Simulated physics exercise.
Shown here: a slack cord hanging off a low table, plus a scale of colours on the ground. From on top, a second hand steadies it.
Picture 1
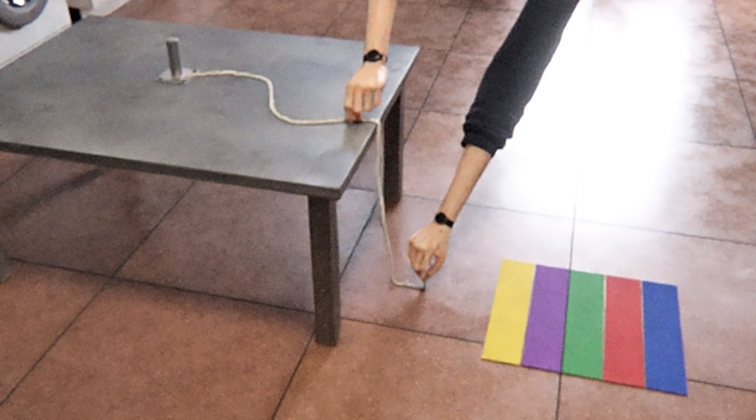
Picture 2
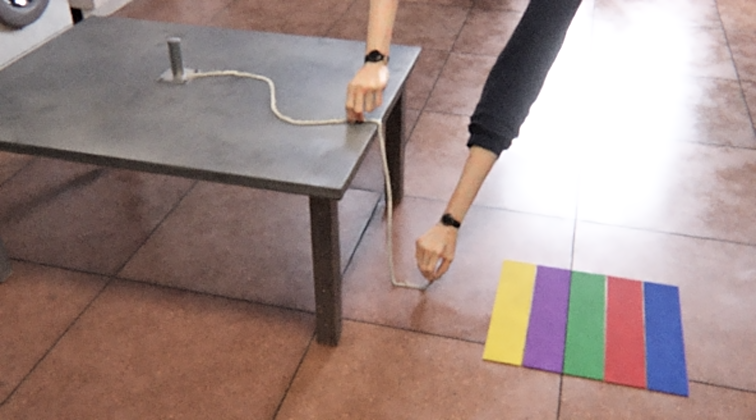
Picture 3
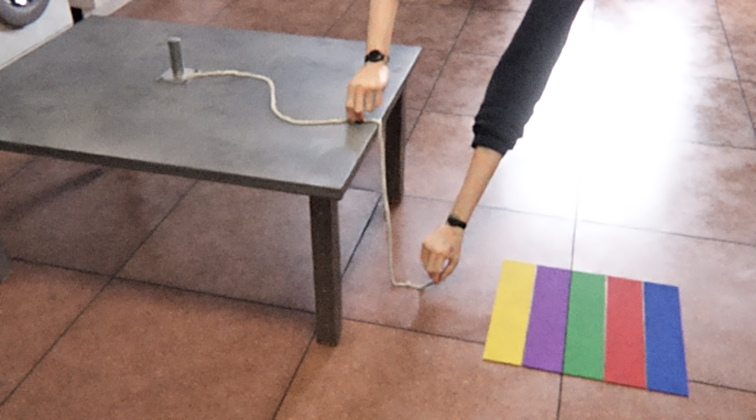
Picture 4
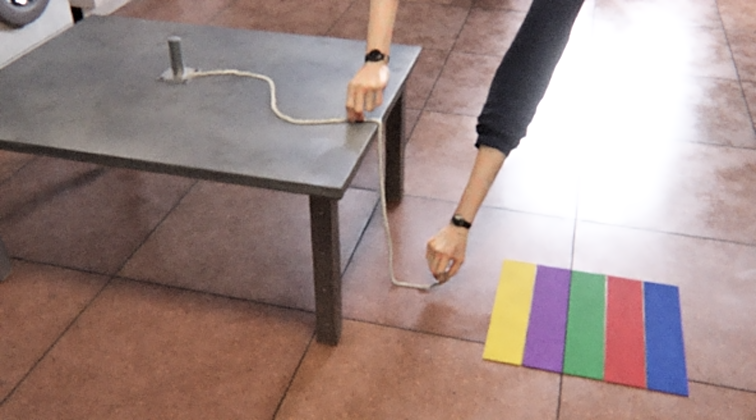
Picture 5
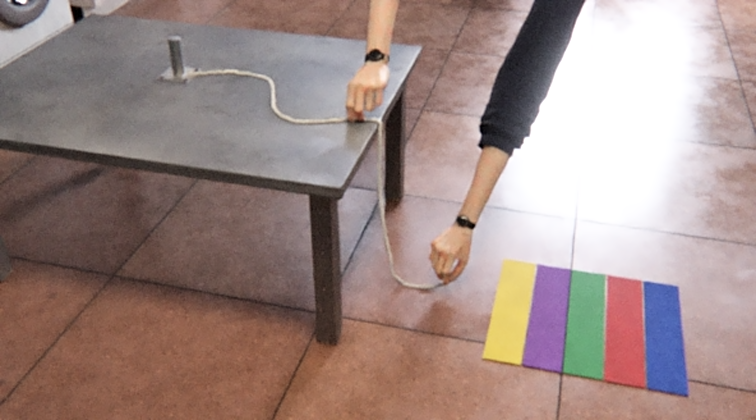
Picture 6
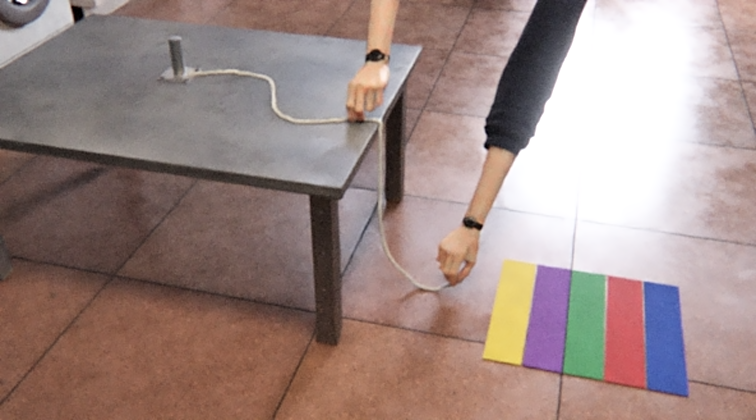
One hand pinning a slack cord at a grey table's edge while another draws its hanging end slightly right above floor tiles.
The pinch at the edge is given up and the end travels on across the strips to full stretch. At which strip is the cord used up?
At the red one.
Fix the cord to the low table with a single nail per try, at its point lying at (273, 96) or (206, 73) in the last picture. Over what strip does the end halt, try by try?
It would be green, then red.
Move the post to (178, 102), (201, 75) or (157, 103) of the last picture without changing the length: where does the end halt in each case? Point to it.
Roughly (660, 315), (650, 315) and (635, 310), try by try.
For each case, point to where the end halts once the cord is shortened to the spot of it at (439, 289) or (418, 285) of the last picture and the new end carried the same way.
First try: Near (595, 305). Second try: Near (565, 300).
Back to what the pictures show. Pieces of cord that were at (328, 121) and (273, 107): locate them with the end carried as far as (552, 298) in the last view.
Taking them in turn, (385, 127) and then (327, 104).
A little later, end near (552, 298); over purple.
Next, end near (598, 305); over green.
When it is tight, end near (624, 310); over red. It gets as far as the red strip.
